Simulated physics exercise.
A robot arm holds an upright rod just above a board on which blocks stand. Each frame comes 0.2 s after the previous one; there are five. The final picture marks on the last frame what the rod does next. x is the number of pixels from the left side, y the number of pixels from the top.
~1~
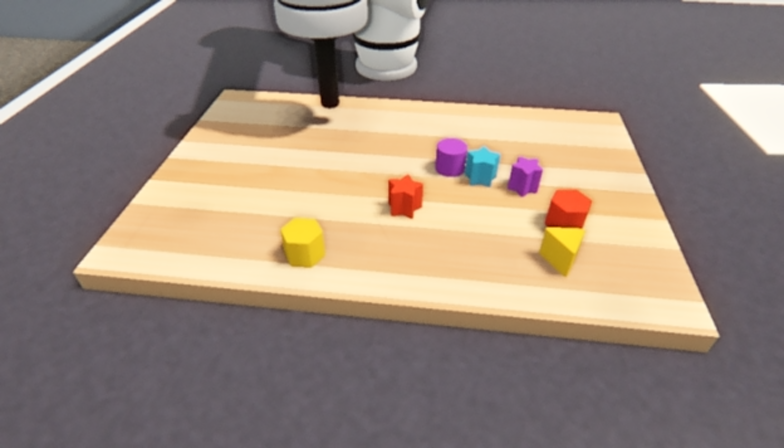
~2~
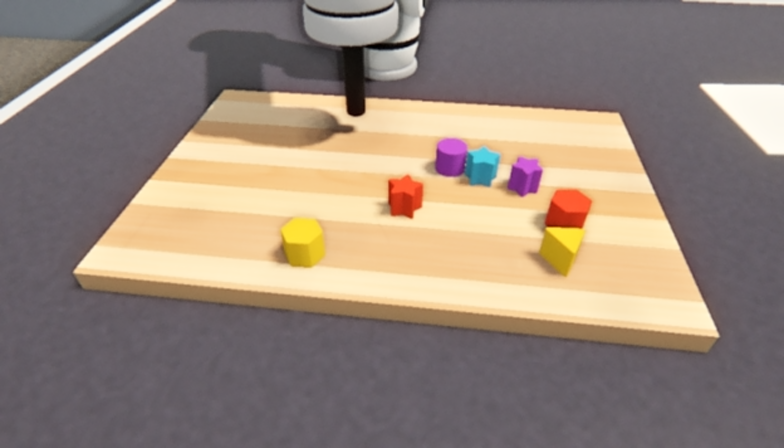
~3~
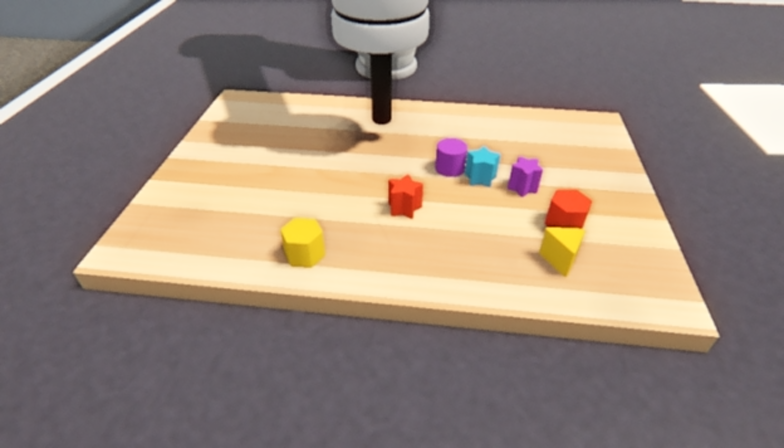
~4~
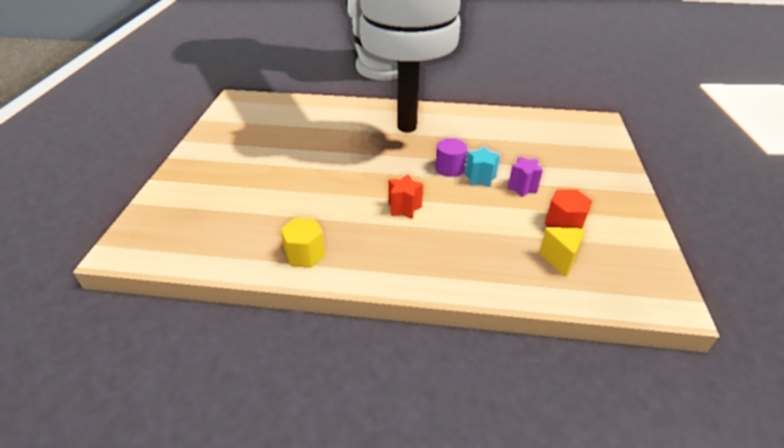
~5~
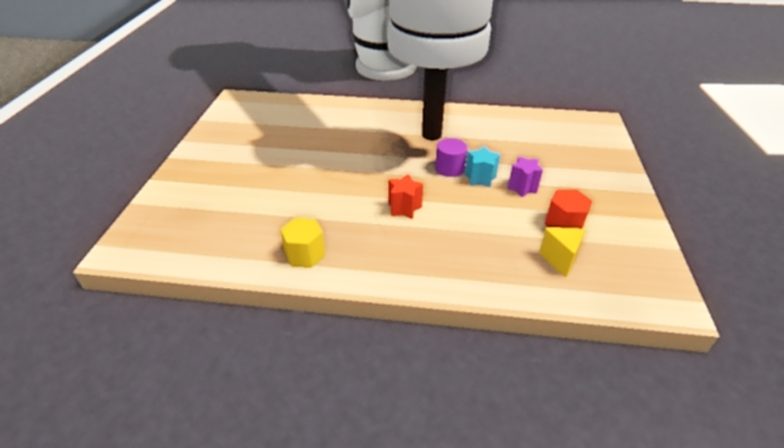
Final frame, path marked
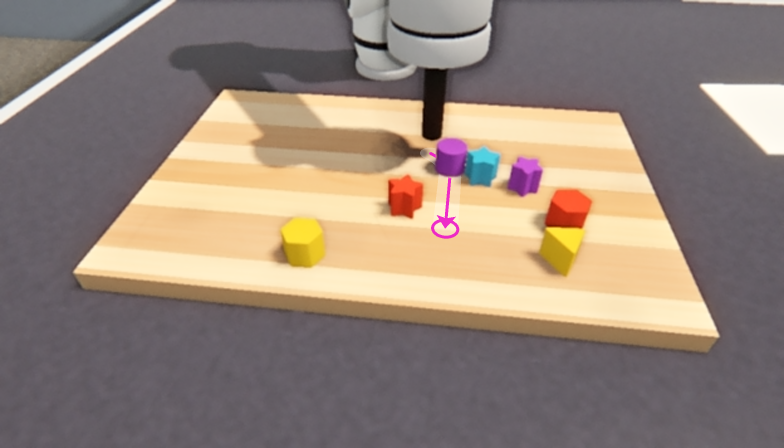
Robot arm moving a black upright rod rightward and slightly nearer above a wooden board, beside a purple cylinder among motionless coloured blocks.
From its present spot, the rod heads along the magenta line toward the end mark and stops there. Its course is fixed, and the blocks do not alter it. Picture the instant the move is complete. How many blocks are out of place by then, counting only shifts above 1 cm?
2 blocks.
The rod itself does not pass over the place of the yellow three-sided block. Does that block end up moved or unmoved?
It keeps its spot.
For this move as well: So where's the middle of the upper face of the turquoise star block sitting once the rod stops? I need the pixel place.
The top centre is at (495, 166).
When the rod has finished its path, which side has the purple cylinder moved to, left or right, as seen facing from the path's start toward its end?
It shifts leftward.
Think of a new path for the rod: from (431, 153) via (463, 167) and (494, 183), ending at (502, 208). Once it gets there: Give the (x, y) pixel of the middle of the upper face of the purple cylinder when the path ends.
It is at (468, 162).
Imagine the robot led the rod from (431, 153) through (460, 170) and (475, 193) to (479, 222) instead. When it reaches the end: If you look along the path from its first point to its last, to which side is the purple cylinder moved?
It gets pushed right.
Drawn move, from (431, 153) via (450, 173) and (448, 199), ending at (445, 229).
The first path, step by step. One third of the way, rod (452, 156); purple cylinder (465, 165); turquoise star block (495, 164), turned 65° anticlockwise.
Two thirds of the way, rod (450, 183); purple cylinder (476, 186); turquoise star block (495, 166), turned 85° anticlockwise.
At the end, rod (447, 211); red star block still; purple cylinder (479, 193); turquoise star block (495, 166), turned 85° anticlockwise; yellow three-sided block still.
